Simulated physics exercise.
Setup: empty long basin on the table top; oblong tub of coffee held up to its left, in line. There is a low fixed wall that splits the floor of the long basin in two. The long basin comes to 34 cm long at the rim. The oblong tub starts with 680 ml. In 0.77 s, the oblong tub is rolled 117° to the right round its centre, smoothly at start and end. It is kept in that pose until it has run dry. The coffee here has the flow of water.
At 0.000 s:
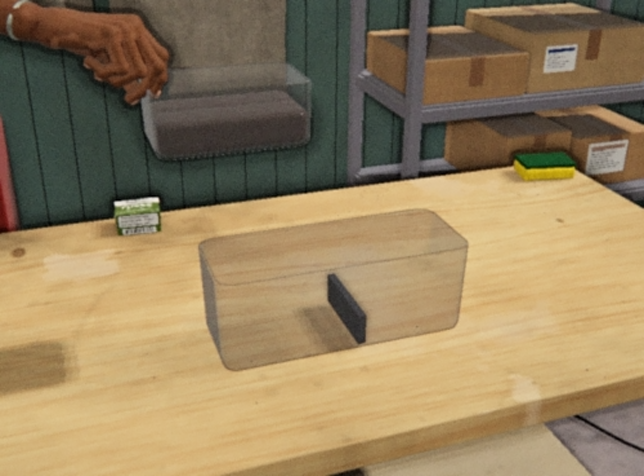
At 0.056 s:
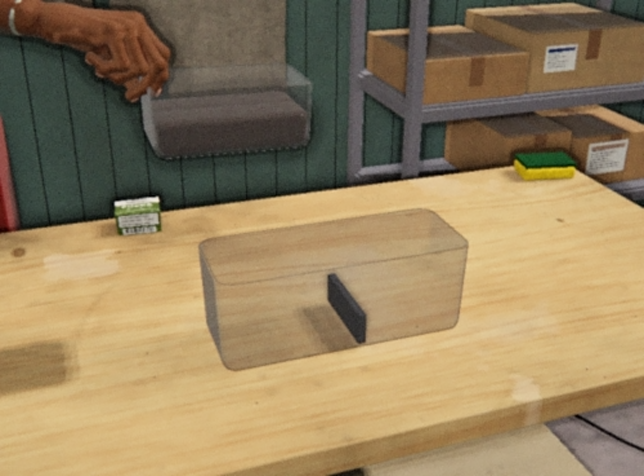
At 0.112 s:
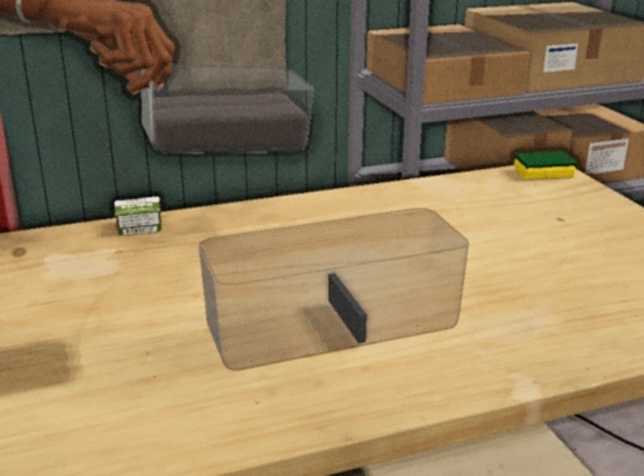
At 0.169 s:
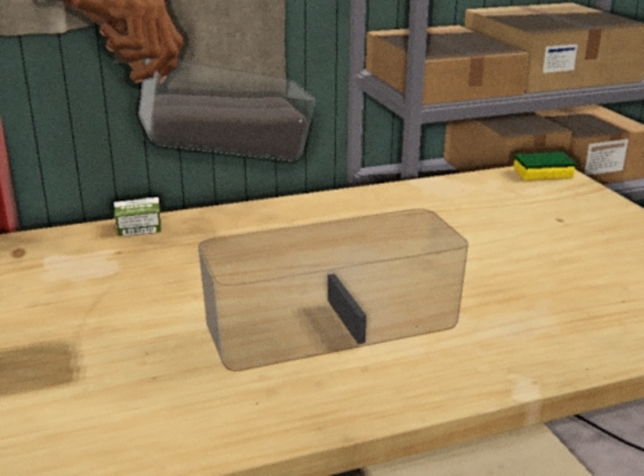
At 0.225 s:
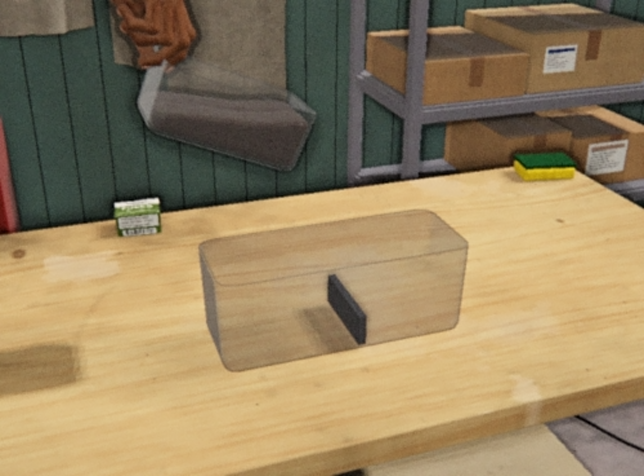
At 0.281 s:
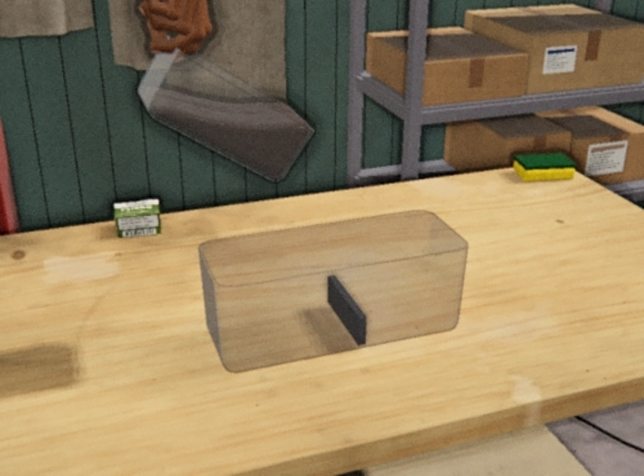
A brown hand and forearm at upper left, by a clear oblong tub of dark liquid, moves slightly right and then tilts with the tub, which rolls clockwise, its right side dipping. On the pale wooden table below sits an empty clear basin with a dark upright divider, a small green-and-white box and a yellow-green sponge behind it. The fixed, slightly raised view shows green boarded walls and shelved cardboard boxes.
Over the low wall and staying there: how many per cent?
32 out of 100.
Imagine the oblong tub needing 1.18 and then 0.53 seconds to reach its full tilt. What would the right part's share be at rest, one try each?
First 40, then 15 per cent.
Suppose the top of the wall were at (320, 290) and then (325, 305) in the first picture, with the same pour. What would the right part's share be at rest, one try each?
In turn about 60 and 55 per cent.
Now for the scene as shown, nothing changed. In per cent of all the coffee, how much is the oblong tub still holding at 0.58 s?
I'd put it near 10 percent.
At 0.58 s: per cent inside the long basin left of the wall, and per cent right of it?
Left: Around 12. Right: Around 20.
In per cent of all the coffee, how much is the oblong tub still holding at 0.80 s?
I'd say some 1 per cent remains.
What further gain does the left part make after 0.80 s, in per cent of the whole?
About 4 percent, give or take.
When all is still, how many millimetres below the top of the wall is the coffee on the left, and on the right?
About 28 mm on the left, about 32 mm on the right.
After 0.58 s the tilt is 100° and 11 per cent is still to pour, 13 is left of the wall and 19 right of it.
After 0.80 s the tilt is 117° and 1 per cent is still to pour, 55 is left of the wall and 31 right of it.
After 1.02 s the tilt is 117° and 0 per cent is still to pour, 59 is left of the wall and 32 right of it.
After 1.27 s the tilt is 117° and 0 per cent is still to pour, 59 is left of the wall and 32 right of it.
In the end 59 per cent lies left of the wall, 32 right of it and 9 outside.
